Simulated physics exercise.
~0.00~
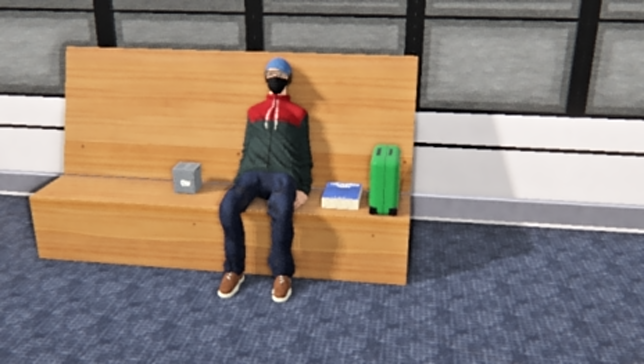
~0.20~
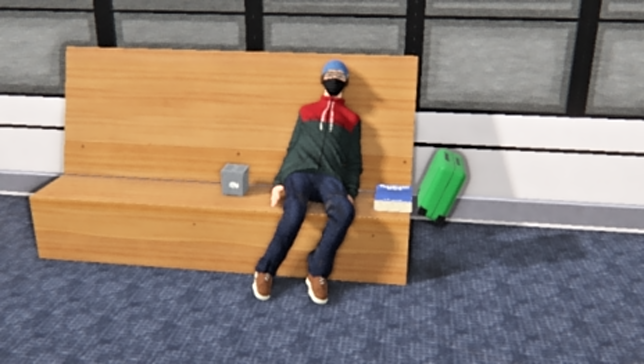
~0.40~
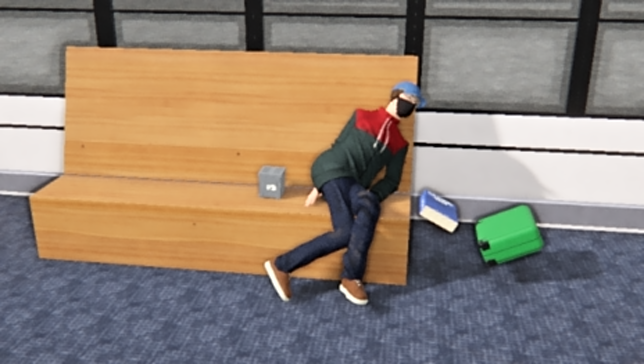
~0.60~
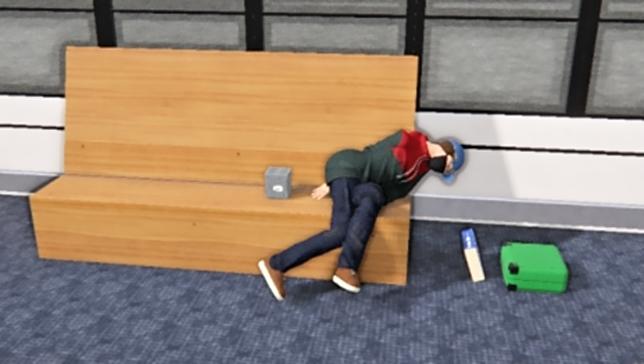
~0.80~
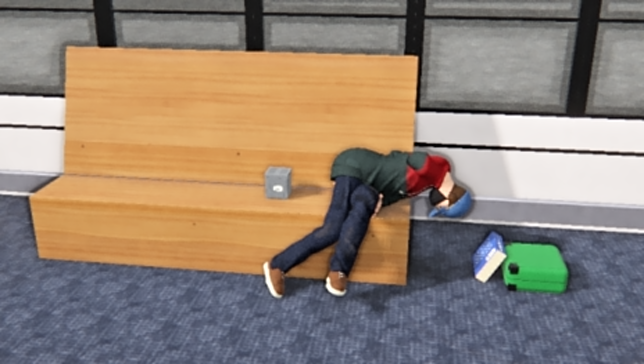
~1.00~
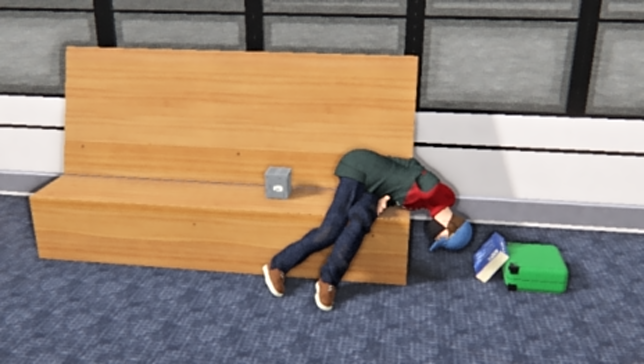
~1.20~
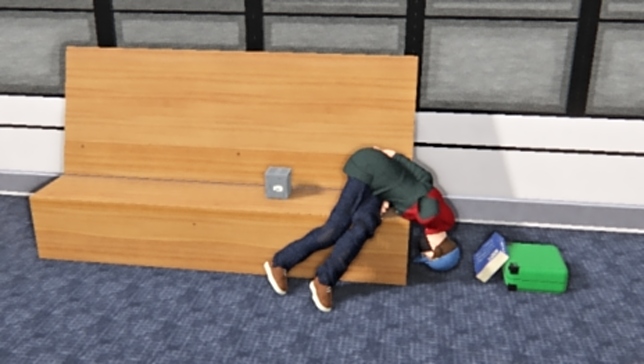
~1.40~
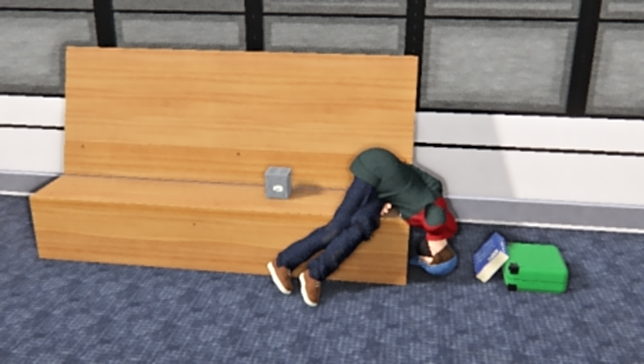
A sleeper in a blue cap, dark mask and red and green hoodie sits on a long wooden bench in a rail car, seen from the front and slightly above by a still camera. A grey tub rests to the left, a blue folder and an upright green case to the right. Everything on the seat slides right, and the case tips off the bench end onto its side on the blue floor. The folder follows, tumbling until it leans against the case. The sleeper topples sideways, head and arms hanging over the end, hips still on the seat, while the tub stays on.
